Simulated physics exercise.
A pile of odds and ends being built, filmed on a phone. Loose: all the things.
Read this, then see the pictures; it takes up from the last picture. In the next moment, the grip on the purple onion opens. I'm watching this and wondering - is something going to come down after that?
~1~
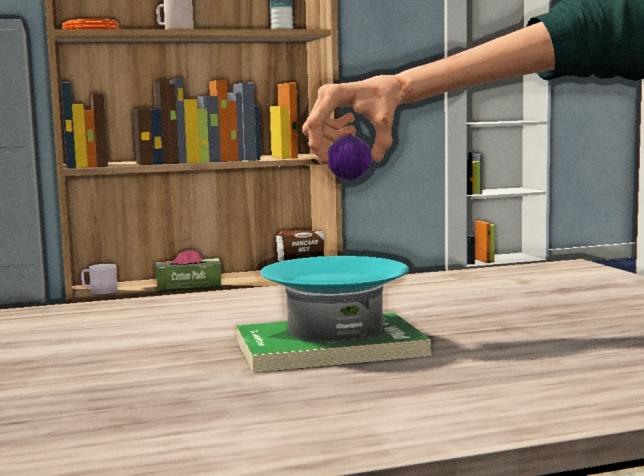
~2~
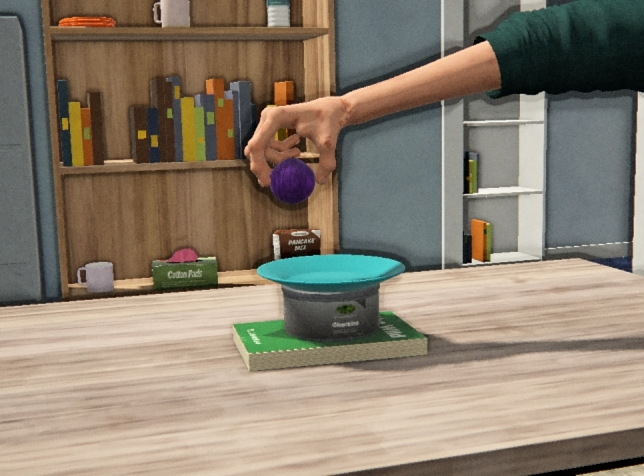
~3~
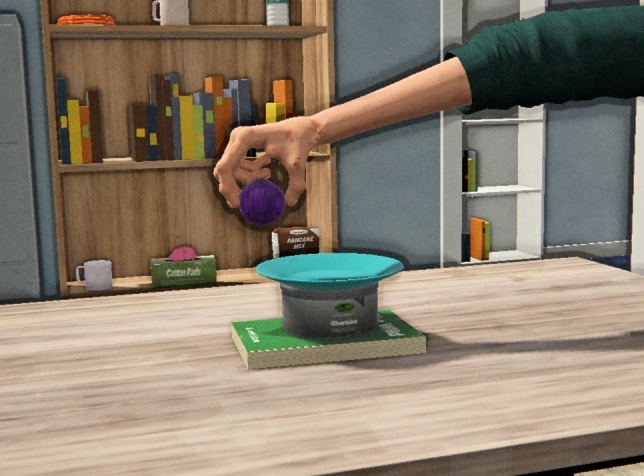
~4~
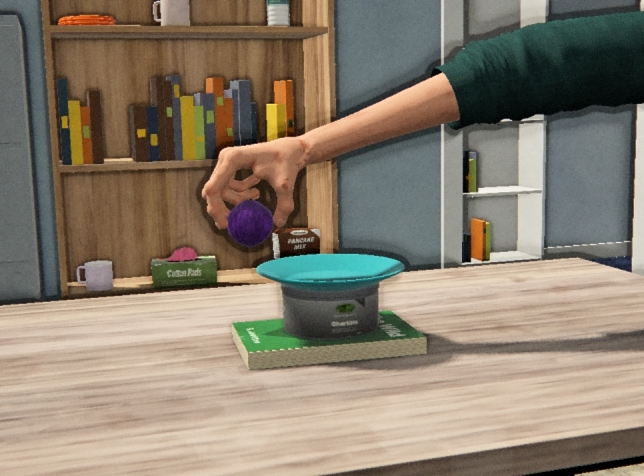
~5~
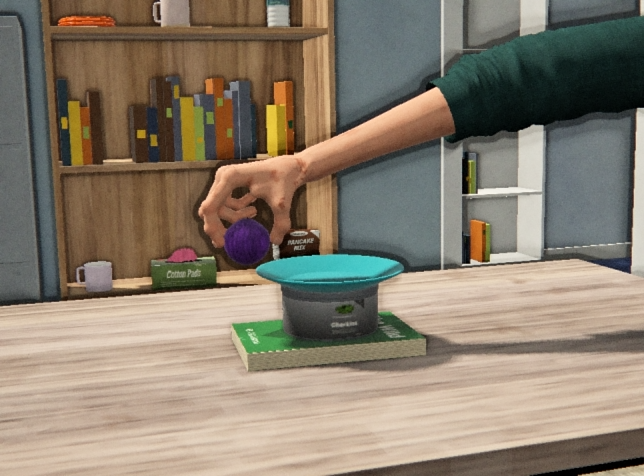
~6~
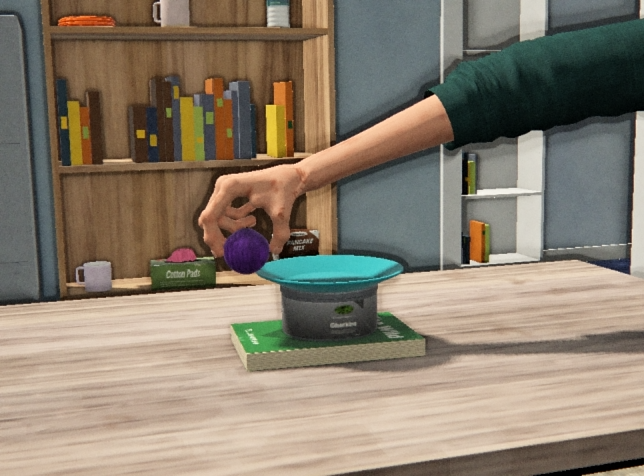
Yes, something comes down.
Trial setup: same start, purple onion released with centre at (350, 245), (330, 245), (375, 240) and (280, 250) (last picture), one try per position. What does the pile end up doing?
Lab note - try 1: No collapse; try 2: No collapse; try 3: No collapse; try 4: No collapse.
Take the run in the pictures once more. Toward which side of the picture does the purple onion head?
It heads leftwards.
Then, 0.30 s on from there, purple onion now fallen.
Then, 0.40 s on from there, things are still on the move.
In the end, fallen, purple onion; the other 3 unmoved. At the end, from the last picture's camera, purple onion near (159, 341). The pile loses its balance.
